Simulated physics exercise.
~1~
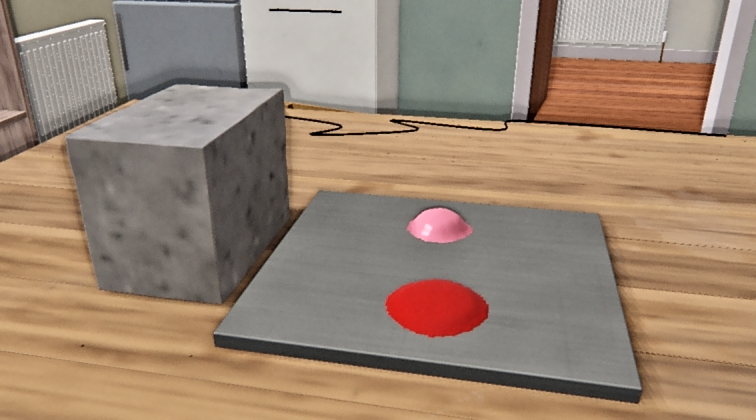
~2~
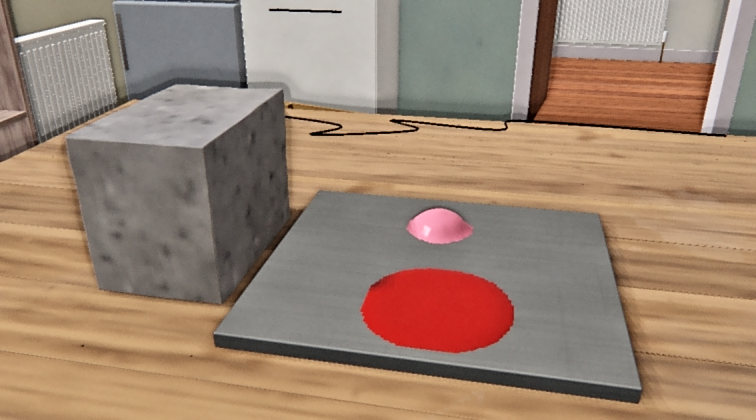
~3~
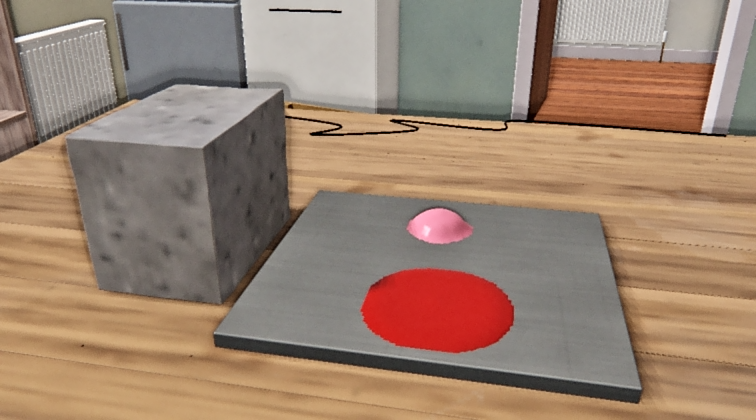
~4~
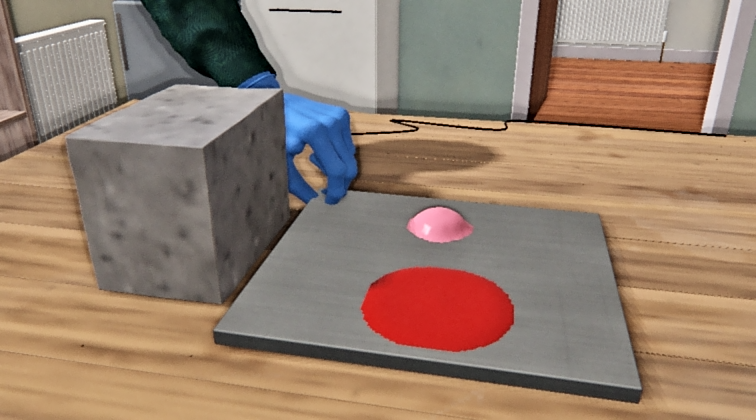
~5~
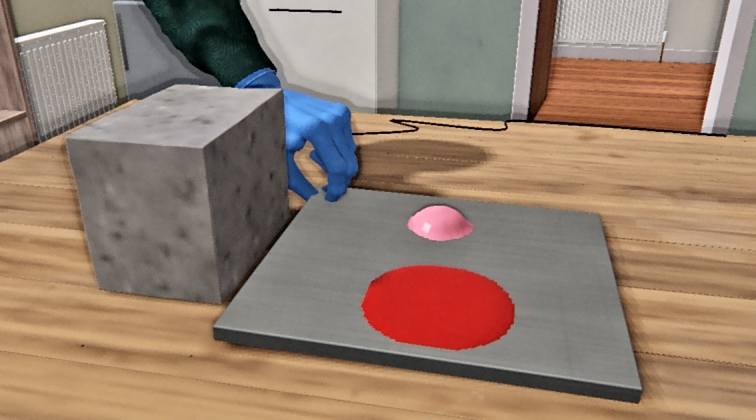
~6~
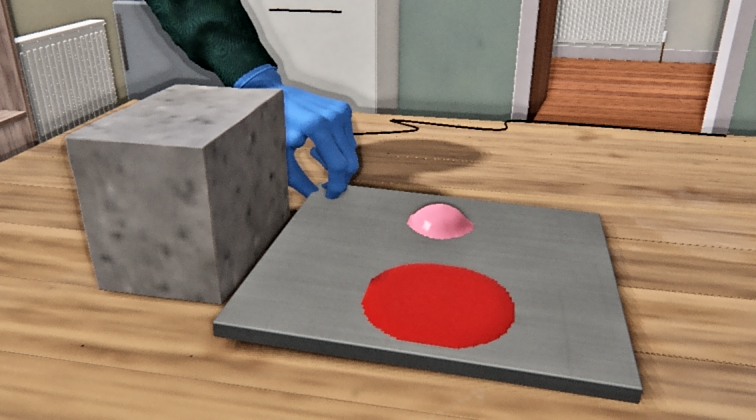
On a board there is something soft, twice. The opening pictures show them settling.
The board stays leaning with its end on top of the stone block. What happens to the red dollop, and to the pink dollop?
Watch the red dollop - it drops off; the pink dollop hangs on.
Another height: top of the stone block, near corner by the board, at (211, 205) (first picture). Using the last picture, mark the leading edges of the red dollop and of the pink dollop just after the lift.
The first near (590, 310), the second near (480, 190).
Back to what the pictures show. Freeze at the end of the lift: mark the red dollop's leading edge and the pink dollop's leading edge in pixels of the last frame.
In the last view, the first is close to (633, 326) and the second close to (503, 170).
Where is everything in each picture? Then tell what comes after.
The board lies flat; red dollop (438, 301) a low mound; pink dollop (440, 220) a mound; stone block (145, 225), in the first frame.
They settle; red dollop (438, 304) spread thin; pink dollop (440, 220) a mound, in the second frame.
At rest; red dollop (438, 304) spread thin; pink dollop (440, 220) a mound, in the third frame.
A hand takes the end; red dollop (438, 303) spread thin; pink dollop (440, 218) a mound, in the fourth frame.
The end is rising; red dollop (438, 301) spread thin; pink dollop (440, 217) a mound, in the fifth frame.
The board slopes by about 2°; red dollop (438, 300) spread thin; pink dollop (441, 216) a mound; stone block (145, 225), in the sixth frame.
Soon after, slope about 31°; the red dollop has crept down a long way; the pink dollop has not moved.
Later, the red dollop is dripping off the low end; the pink dollop has not moved.
In the end, slope about 31°; the red dollop is dripping off the low end; the pink dollop has not moved.
